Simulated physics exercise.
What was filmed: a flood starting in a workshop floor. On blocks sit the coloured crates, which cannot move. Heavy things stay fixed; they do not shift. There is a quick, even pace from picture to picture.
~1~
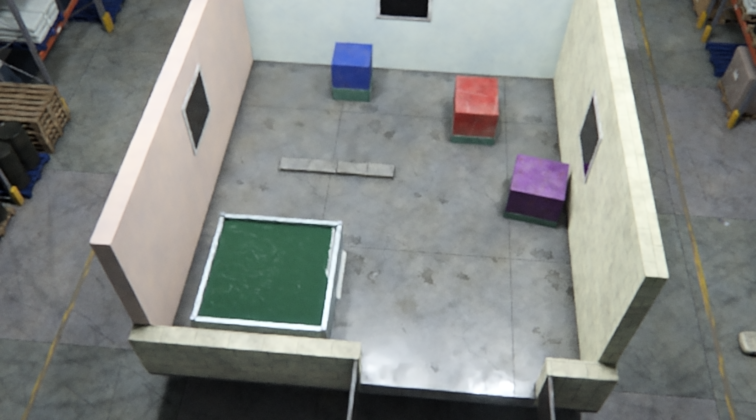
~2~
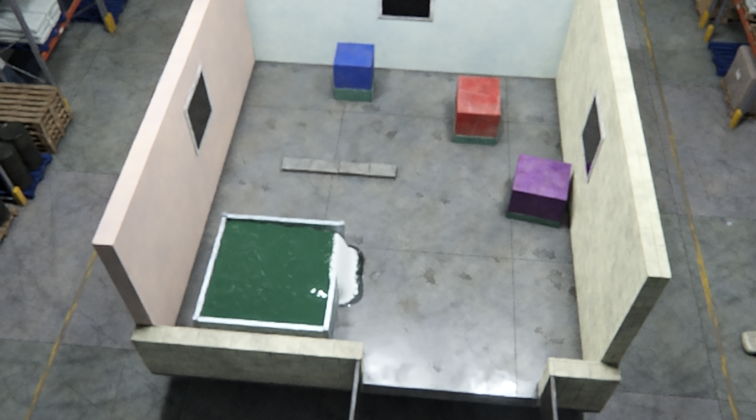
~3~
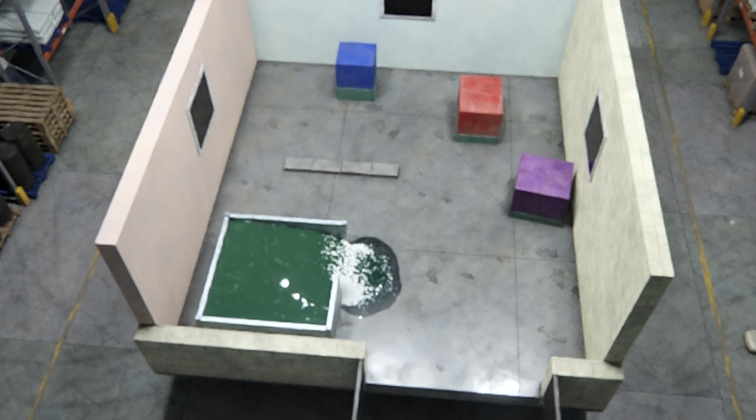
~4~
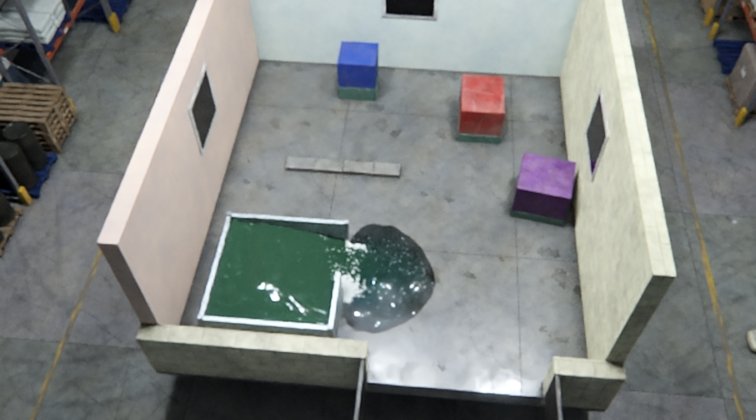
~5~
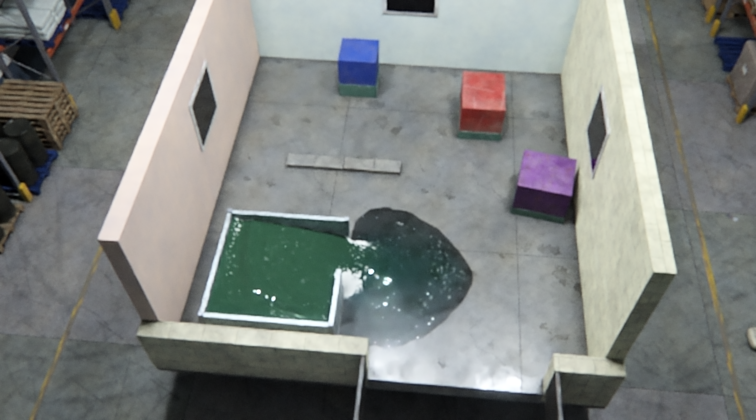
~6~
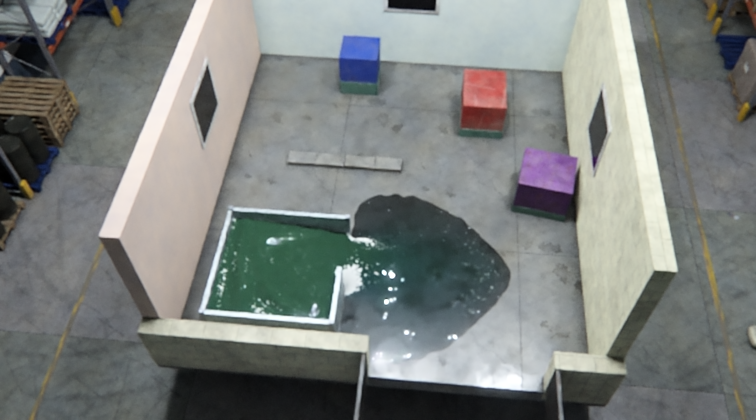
To begin with, a white-edged green tank sits whole and still inside a partly walled room with blue, red and purple crates. Its right side then opens and water gushes through the gap, spreading rightward in a wide, dark pool across the grey floor while the crates stay put.
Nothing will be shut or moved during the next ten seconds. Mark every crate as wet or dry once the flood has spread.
Red crate: Dry, blue crate: Dry, purple crate: Wet.
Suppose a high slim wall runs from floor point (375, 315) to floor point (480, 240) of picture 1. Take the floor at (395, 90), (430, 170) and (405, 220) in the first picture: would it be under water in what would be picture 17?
The first point comes out unwetted, the next inundated, the last inundated.
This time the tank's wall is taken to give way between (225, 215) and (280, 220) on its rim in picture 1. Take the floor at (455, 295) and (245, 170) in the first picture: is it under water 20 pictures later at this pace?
In turn: Clear, awash.
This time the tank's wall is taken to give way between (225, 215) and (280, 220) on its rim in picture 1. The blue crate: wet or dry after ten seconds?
The blue crate is not reached.
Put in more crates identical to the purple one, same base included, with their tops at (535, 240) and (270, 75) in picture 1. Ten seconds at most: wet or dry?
One after the other: Is topped, stays dry.
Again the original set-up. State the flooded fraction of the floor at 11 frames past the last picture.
Roughly 40 %.
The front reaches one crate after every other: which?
I'd go with the blue-painted one.
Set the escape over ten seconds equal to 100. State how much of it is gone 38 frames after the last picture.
Some 55 per cent.
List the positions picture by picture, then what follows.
In the first picture, the tank at (271, 272) is whole and still.
In the second picture, the front is at (350, 301), out from the gap at (337, 266).
In the third picture, the front is at (389, 300), out from the gap at (340, 268).
In the fourth picture, water pours out at (342, 268) and has run to (428, 289).
In the fifth picture, the front is at (465, 272), out from the gap at (342, 264).
In the sixth picture, the front is at (501, 266), out from the gap at (343, 262).
A moment on, water covers 35 % of the floor; the red crate not reached, the blue crate not reached, the purple crate water round its plinth.
Next, water covers 40 % of the floor; the red crate water round its plinth, the blue crate not reached, the purple crate water round its plinth.
Then, water covers 45 % of the floor; the red crate water round its plinth, the blue crate not reached, the purple crate water round its plinth.
Later, water covers 55 % of the floor; the red crate water round its plinth, the blue crate water round its plinth, the purple crate water round its plinth.
In the end, water covers 80 % of the floor; the red crate stayed above the water, the blue crate stayed above the water, the purple crate was topped.
